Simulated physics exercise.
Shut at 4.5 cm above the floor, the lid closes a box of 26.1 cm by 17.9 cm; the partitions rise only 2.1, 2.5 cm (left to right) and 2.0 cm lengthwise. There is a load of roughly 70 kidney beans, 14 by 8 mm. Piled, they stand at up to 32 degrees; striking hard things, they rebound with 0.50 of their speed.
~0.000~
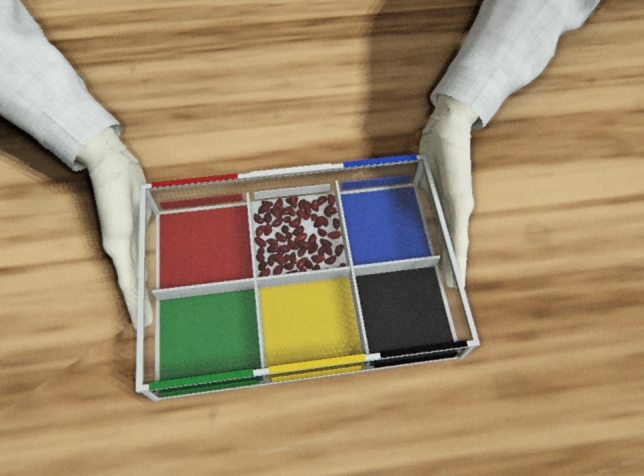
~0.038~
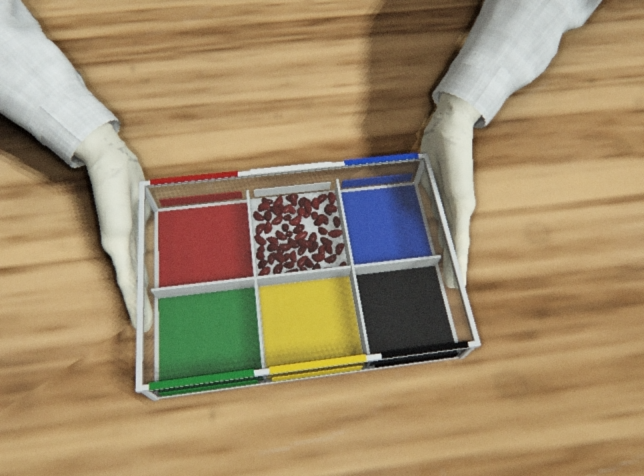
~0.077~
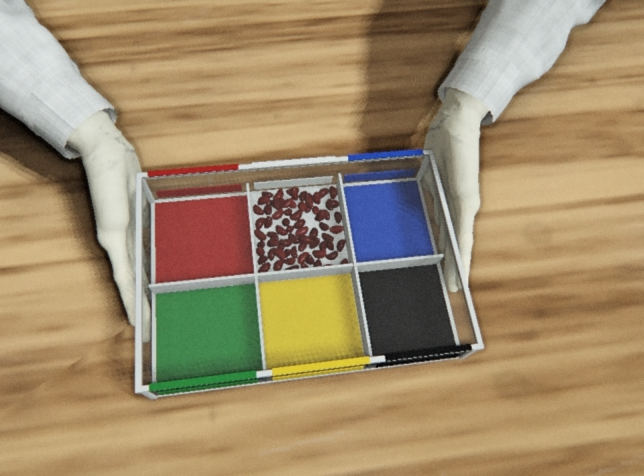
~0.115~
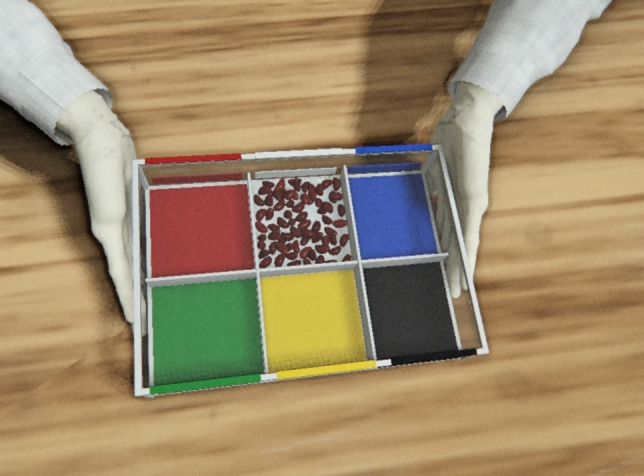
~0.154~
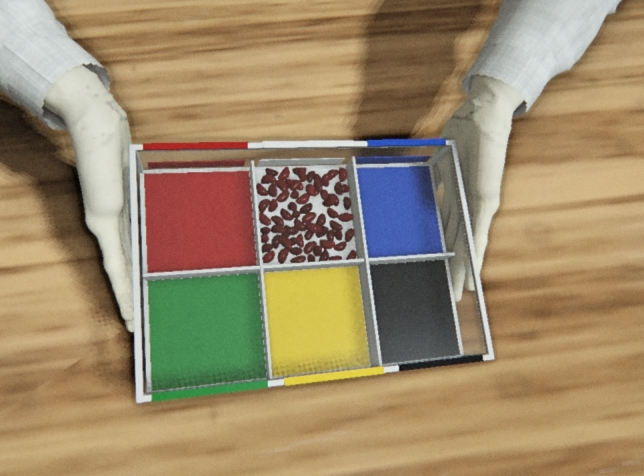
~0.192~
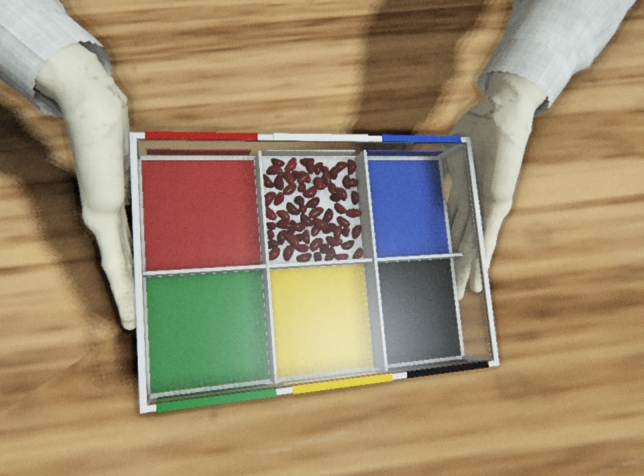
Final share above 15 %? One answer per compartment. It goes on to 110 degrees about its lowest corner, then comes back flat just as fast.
Red: Below or equal, blue: Below or equal, green: Below or equal, yellow: Below or equal, white: Below or equal, black: Above.
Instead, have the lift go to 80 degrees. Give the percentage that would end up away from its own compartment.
Some 85 per cent.
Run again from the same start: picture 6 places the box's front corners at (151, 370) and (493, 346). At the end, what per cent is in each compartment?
Final shares: Red 0%, blue 15%, green 0%, yellow 0%, white 0%, black 85%.
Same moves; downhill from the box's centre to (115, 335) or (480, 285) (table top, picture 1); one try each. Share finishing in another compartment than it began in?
Some 100 and 100 per cent.
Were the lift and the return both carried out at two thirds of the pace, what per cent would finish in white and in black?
Result: White = 0 %; black = 95 %.
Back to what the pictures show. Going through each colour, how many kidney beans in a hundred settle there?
The red one ends with 0, blue 0, green 0, yellow 0, white 0 and black 100 per cent.
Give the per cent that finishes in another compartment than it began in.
Around 100 per cent.
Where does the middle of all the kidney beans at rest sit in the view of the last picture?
(420, 335).
Then, at 0.76 s, tilt 109 degrees; blue 5 %, yellow 35 %, white 15 %, black 40 %.
Then, at 1.14 s, tilt 45 degrees; black 100 %.
After 1.60 s, tilt 0 degrees; black 100 %.
At rest (1.9 s), red 0 %, blue 0 %, green 0 %, yellow 0 %, white 0 %, black 100 %.
